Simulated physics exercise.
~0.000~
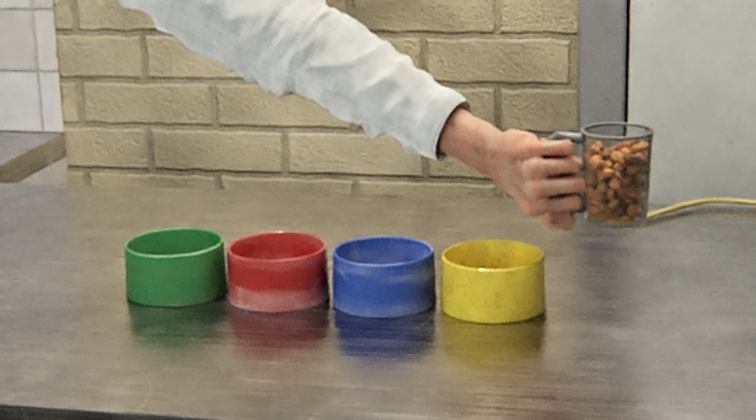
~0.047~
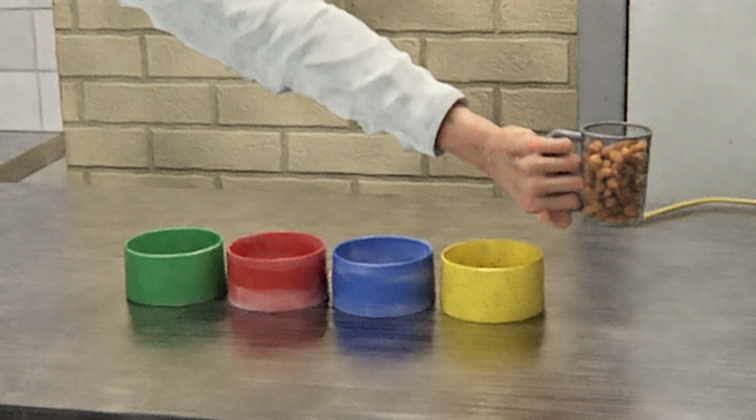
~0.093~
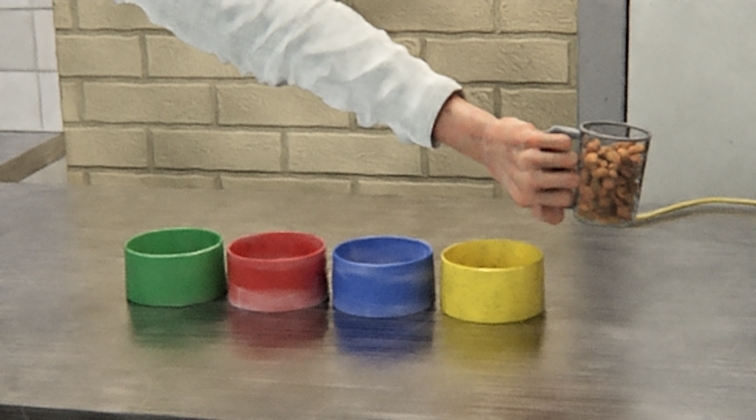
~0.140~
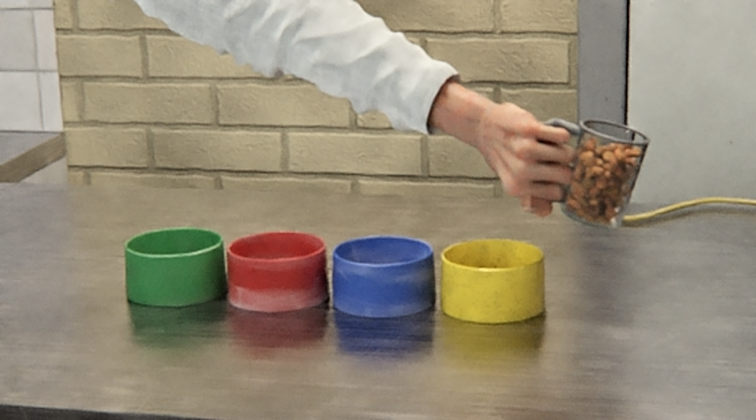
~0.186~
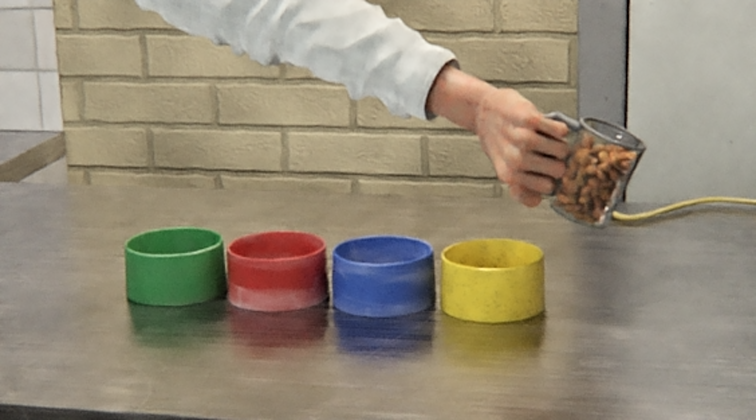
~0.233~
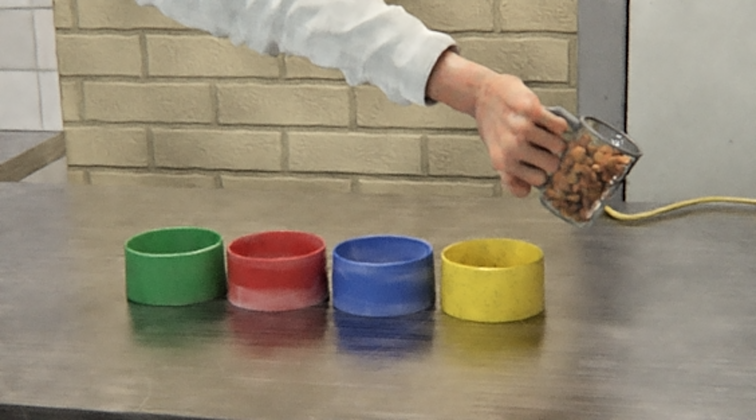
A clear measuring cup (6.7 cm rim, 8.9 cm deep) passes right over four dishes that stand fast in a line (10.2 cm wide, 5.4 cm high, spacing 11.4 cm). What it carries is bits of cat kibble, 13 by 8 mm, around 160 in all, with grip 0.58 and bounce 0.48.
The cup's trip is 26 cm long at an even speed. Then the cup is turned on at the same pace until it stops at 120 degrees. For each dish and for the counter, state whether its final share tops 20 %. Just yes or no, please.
In short: Red no, blue no, green no, yellow yes, counter yes.
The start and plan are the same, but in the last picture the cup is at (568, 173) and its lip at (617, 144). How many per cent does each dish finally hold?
You'd end up with red at 0, blue at 90, green at 0 and yellow at 0.
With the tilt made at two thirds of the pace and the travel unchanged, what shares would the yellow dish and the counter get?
Yellow: 90, counter: 10.
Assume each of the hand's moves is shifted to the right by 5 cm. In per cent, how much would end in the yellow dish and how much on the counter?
Then the yellow dish would get 10 and the counter 90.
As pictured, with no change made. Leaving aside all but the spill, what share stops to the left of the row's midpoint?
The answer is some 0 per cent.
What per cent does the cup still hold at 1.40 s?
Load share: Near 0 percent.
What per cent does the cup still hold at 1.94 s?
Estimate: Some 0 %.
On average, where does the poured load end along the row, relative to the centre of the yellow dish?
Offset: About 4 cm, rightward.
Then, at 0.93 s, tilt 120 degrees; cup holds 45 %, yellow 30 %.
After 1.40 s, tilt 120 degrees; cup holds 0 %, yellow 70 %.
Then, at 1.94 s, tilt 120 degrees; cup holds 0 %, yellow 70 %.
In the end, at 2.2 s, red 0 %, blue 0 %, green 0 %, yellow 70 %, counter 30 %.
